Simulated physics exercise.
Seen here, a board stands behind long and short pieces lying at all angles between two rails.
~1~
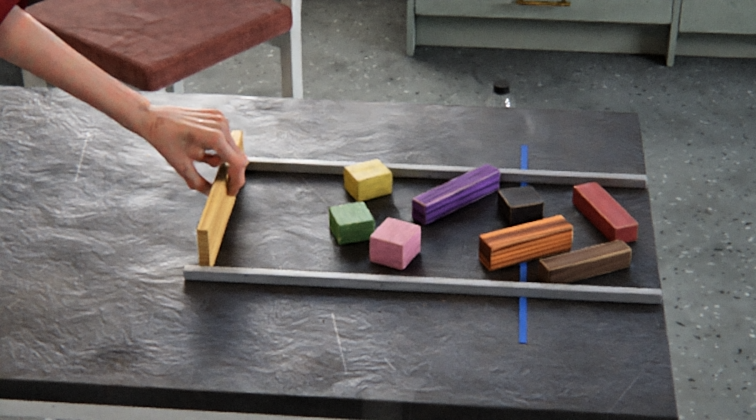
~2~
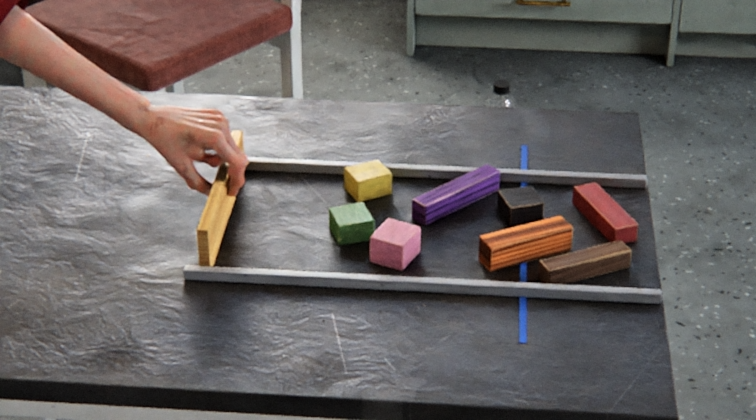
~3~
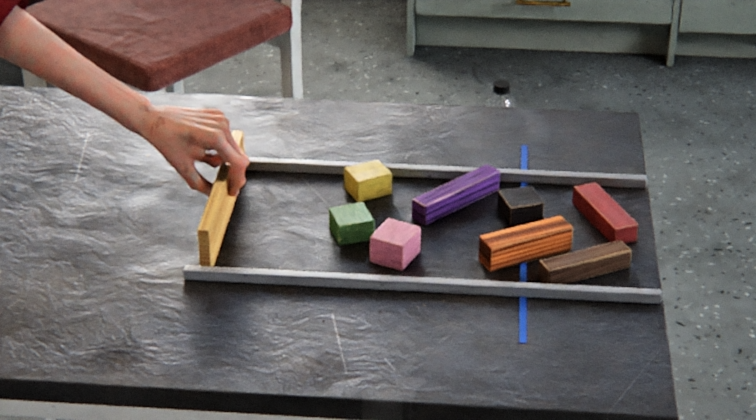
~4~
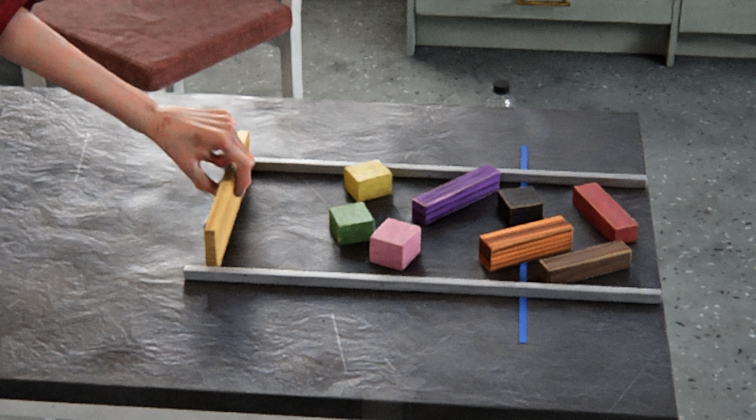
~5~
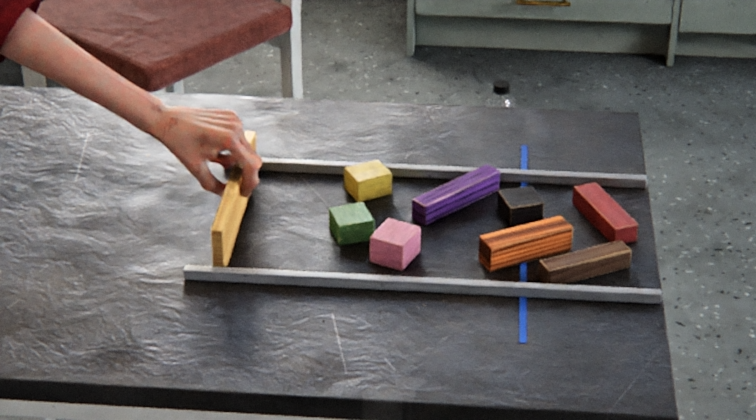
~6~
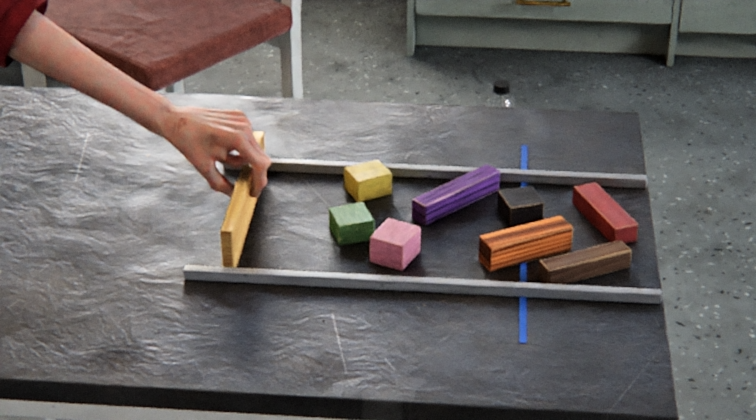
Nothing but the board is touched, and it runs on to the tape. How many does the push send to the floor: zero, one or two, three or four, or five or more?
Odds are the fallen group will be empty.
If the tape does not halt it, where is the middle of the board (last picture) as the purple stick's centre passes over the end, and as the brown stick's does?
For the purple stick, about (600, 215); for the brown stick, about (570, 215).
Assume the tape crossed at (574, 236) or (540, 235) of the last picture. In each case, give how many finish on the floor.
1 and 0 down on the floor.
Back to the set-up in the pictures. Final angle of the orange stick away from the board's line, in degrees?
It works out to near 50°.
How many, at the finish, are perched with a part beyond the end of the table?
That'd be 1.
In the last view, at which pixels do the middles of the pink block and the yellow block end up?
The pink block at (544, 264), the yellow block at (543, 193).
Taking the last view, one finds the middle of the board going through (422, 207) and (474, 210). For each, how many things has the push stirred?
Up to then 4, and up to the other point 6.
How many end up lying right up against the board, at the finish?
3 touch it.
Soon after, none off yet; red bar at rest near (605, 213); brown stick at rest near (585, 264); orange stick at rest near (526, 243).
In the end, the number that fall off is zero.
